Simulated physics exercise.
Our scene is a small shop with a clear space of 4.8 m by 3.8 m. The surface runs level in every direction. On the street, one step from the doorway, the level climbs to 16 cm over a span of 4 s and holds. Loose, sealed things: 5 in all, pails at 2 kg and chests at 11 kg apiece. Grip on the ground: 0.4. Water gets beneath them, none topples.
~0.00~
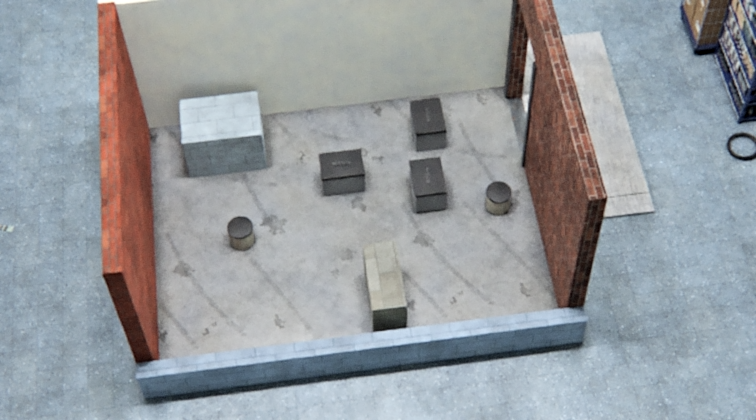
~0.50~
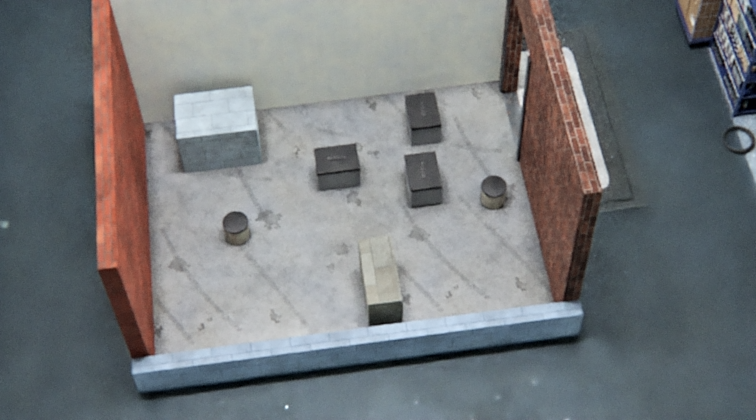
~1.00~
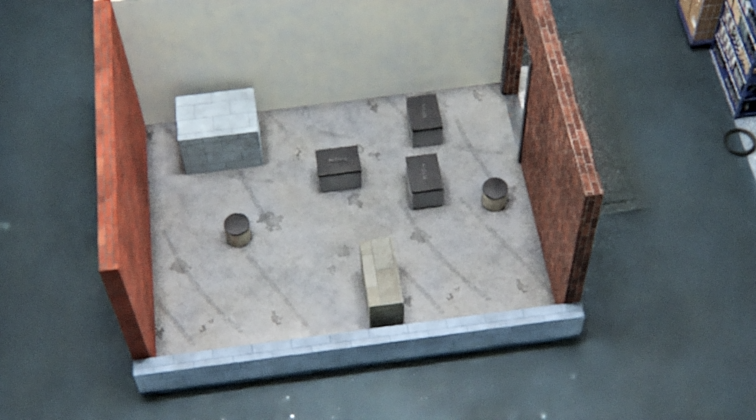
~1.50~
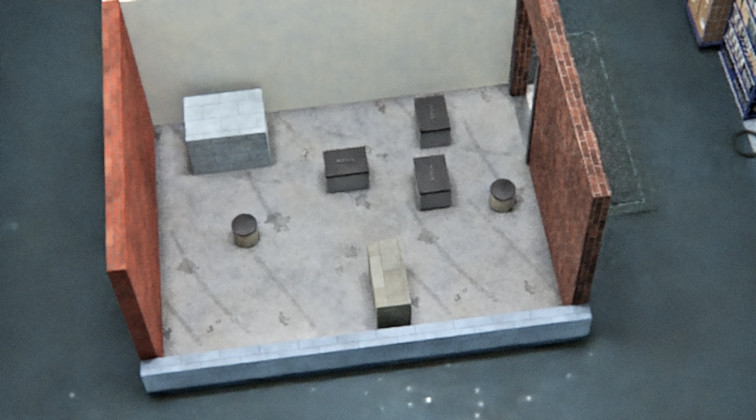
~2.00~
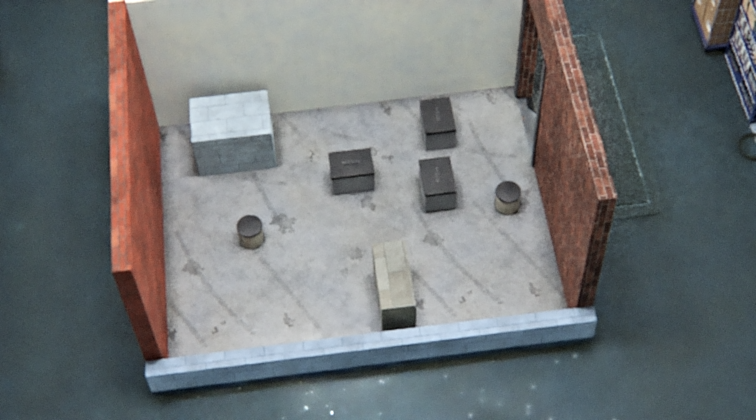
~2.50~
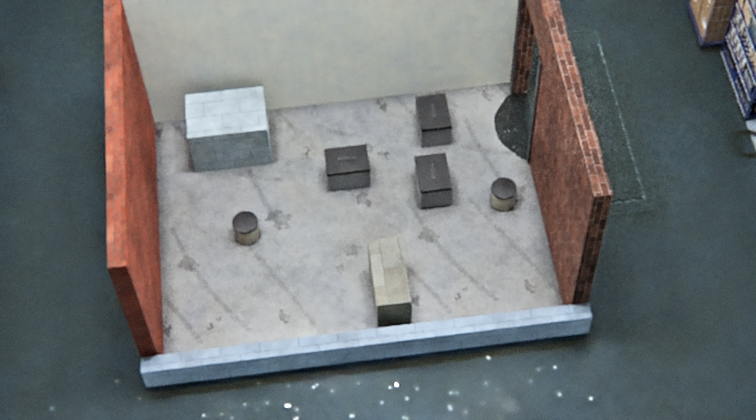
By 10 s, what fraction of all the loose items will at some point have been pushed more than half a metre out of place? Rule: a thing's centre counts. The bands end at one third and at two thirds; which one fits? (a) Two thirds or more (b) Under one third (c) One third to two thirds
a, two thirds or more.
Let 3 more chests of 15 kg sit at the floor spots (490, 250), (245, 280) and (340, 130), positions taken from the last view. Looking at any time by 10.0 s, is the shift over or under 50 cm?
Taking them in order, the first is within that distance, the second is within that distance and the third is beyond that distance.
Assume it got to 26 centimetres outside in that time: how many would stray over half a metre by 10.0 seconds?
In that case the number is 4.
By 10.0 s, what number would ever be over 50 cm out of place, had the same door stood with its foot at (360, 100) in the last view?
So the tally would be 2.
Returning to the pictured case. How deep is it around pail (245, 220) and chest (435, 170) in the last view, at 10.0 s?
Roughly 3 and 3 cm.
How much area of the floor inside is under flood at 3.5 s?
Wet area: Approx. 1.5 m2.
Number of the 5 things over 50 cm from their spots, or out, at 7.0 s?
Count: 2.
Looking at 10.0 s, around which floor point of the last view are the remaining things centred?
The centre is close to (318, 241).
After 3.5 s 0 of 5 are over 50 cm from their spots; 0 afloat.
After 4.5 s 0 of 5 are over 50 cm from their spots; 0 afloat.
After 7.0 s 2 of 5 are over 50 cm from their spots; 1 afloat.
After 10.0 s 4 of 5 are over 50 cm from their spots, and 4 have been at some point; 1 afloat.
